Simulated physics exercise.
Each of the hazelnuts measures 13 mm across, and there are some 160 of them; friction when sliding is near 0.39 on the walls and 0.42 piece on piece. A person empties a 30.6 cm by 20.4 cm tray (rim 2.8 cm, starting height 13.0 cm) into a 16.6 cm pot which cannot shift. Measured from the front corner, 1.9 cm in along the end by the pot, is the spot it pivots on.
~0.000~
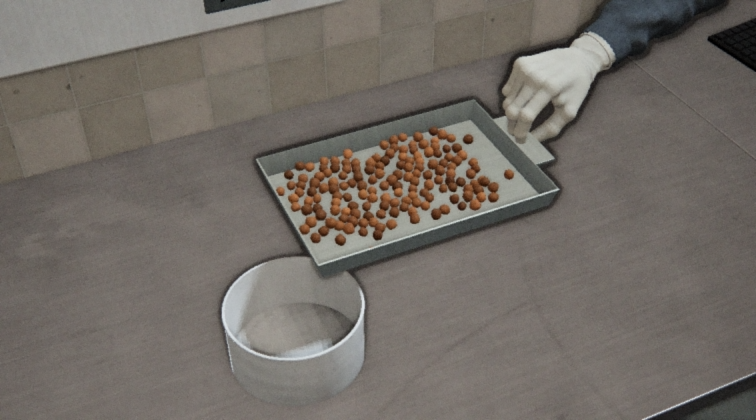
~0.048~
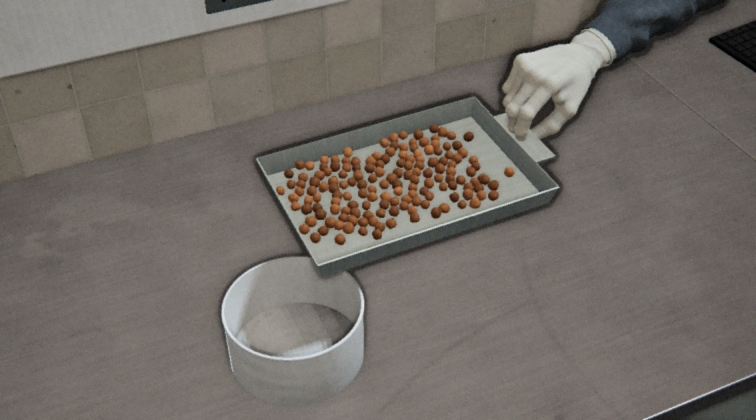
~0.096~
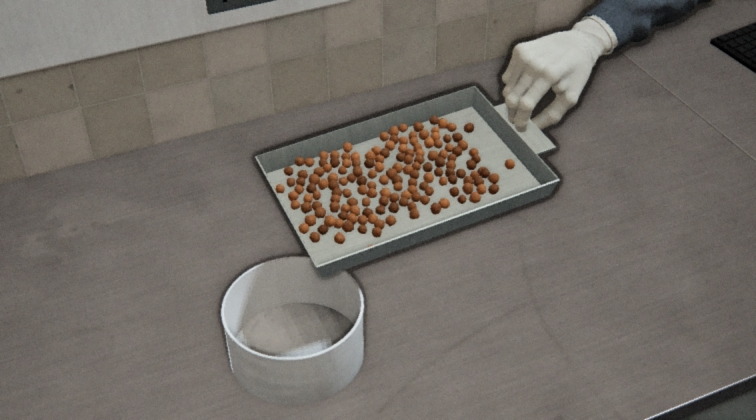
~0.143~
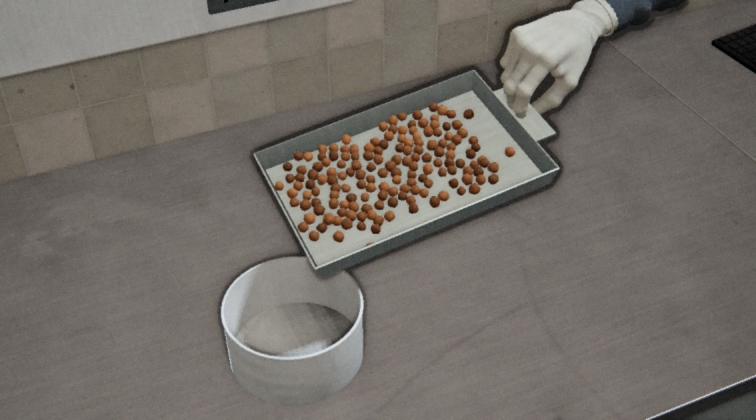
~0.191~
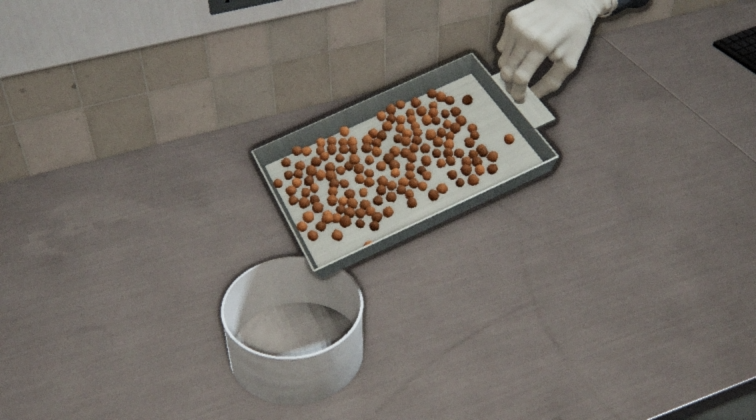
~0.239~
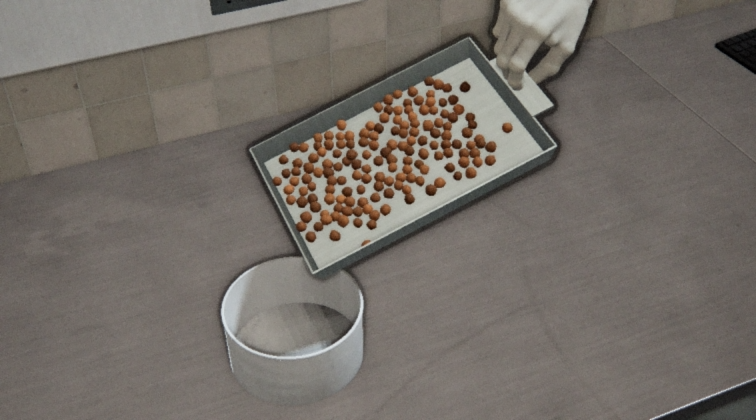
On a grey counter, a gloved hand steadily tilts a tray of hazelnuts toward the left.
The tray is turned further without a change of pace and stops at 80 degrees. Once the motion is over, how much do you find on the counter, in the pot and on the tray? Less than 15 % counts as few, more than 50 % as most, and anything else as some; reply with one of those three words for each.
Here it is: Counter: Few, pot: Most, tray: Few.
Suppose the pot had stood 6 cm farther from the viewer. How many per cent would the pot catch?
Roughly 45 per cent.
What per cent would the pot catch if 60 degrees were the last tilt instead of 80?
Around 35 in a hundred.
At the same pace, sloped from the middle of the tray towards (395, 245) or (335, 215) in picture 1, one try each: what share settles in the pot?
About 60 and 55 per cent.
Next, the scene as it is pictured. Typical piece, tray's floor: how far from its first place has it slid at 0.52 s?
7 cm.
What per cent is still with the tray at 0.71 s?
Roughly 100 per cent.
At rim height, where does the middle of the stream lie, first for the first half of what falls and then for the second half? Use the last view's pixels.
Earlier half at about (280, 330), later half at about (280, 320) in pixels.
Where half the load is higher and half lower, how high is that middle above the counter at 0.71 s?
The halfway line is at about 18 cm.
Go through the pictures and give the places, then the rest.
Tray tilt 0 degrees, front corners at (322, 259) and (551, 187); middle of the pieces at (384, 186); pot at (293, 305), in the first frame.
Tray tilt 1 degrees, front corners at (321, 259) and (551, 185); middle of the pieces at (384, 185), in the second frame.
Tray tilt 4 degrees, front corners at (320, 260) and (551, 178), lowest corner left front; middle of the pieces at (384, 180), in the third frame.
Tray tilt 9 degrees, front corners at (319, 262) and (551, 167), lowest corner left front; middle of the pieces at (383, 173), in the fourth frame.
Tray tilt 14 degrees, front corners at (317, 264) and (550, 155), lowest corner left front; middle of the pieces at (381, 166), in the fifth frame.
Tray tilt 19 degrees, front corners at (316, 266) and (548, 144), lowest corner left front; middle of the pieces at (378, 161); pot at (292, 305). The tray's pace is about 105 degrees a second, in the sixth frame.
After 0.52 s, tilt 49 degrees; the tray holds 100 %, the pot 0 %.
After 0.71 s, tilt 69 degrees; the tray holds 100 %, the pot 0 %.
After 1.02 s, tilt 80 degrees; the tray holds 35 %, the pot 55 %.
By 2.6 s all is still; counter 0 %, pot 95 %, tray 5 %.
